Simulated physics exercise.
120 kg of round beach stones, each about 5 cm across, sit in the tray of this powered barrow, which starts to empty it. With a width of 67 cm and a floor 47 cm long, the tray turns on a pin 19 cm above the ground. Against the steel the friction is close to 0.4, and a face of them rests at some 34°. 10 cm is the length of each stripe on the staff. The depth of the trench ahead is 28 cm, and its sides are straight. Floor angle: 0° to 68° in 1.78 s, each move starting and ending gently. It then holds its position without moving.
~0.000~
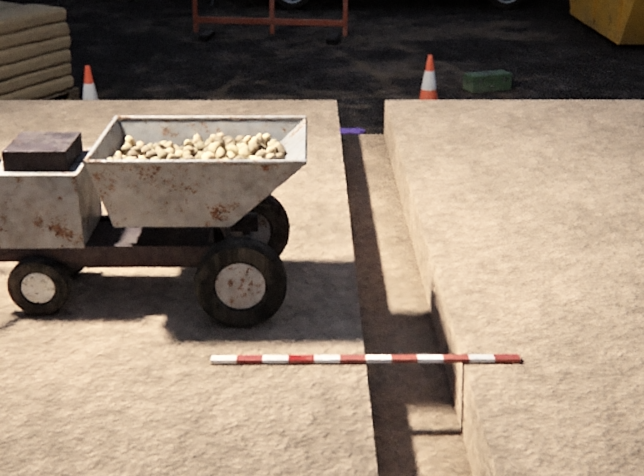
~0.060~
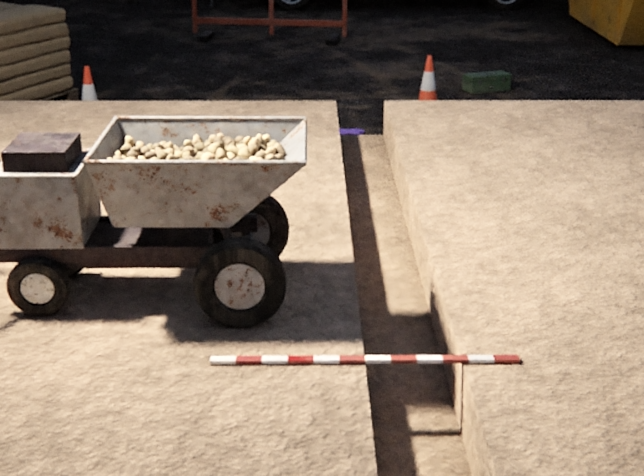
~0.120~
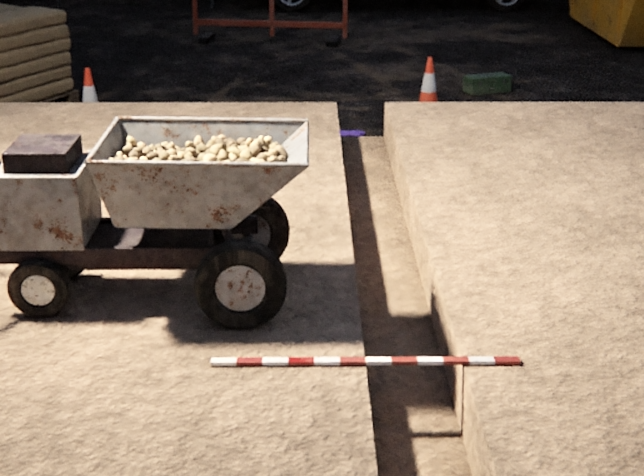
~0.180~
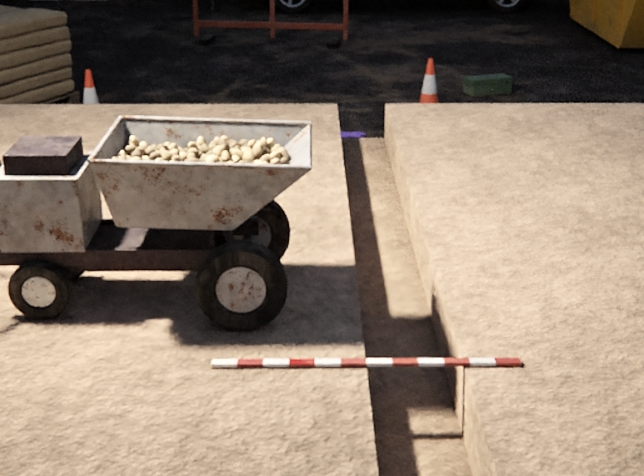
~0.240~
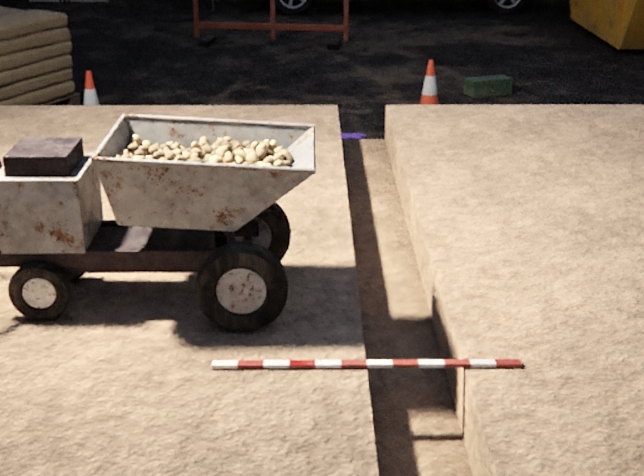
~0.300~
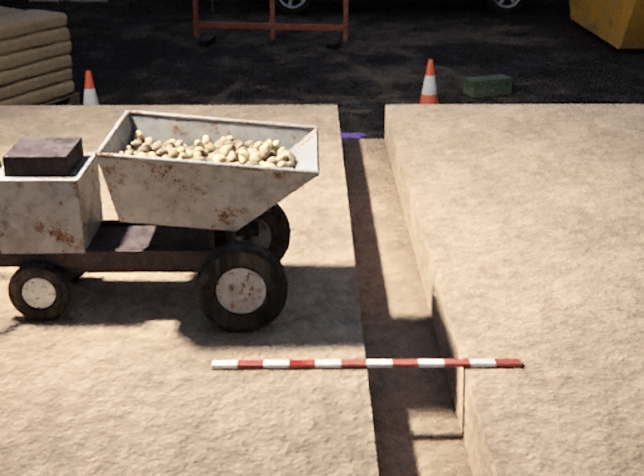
A rust-marked grey tray heaped with pale stones, on a dark-wheeled powered barrow at left, is seen from the side and slightly above on sandy ground. A straight trench runs to its right, with a red-and-white pole across it and orange cones, stacked sacks and a yellow container behind. The tray tilts slightly, its rear rising and lip edging rightward, while the stones shift a little and the view drifts barely.
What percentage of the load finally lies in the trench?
About 89 per cent.
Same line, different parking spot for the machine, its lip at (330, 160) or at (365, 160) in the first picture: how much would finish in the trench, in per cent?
Roughly 60 per cent, then 25 per cent.
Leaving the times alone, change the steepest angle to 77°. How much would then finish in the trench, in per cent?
In that case some 95 per cent.
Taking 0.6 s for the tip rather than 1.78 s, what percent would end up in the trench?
That works out at about 70 in a hundred.
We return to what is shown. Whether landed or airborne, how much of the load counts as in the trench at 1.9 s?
At that moment: Approx. 65 %.
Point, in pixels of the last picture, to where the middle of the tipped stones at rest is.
I'd point to around (413, 340).
After 1.3 s the floor is at 58°; 98 % in the tray, 2 % in the trench; the foremost stones are at (405, 264).
After 1.9 s the floor is at 68°; 27 % in the tray, 64 % in the trench, 8 % past the trench; the foremost stones are at (525, 287).
After 2.2 s the floor is at 68°; 4 % in the tray, 85 % in the trench, 11 % past the trench; the foremost stones are at (600, 303).
After 4.2 s the floor is at 68°; 0 % in the tray, 89 % in the trench, 11 % past the trench; the foremost stones are at (626, 304).
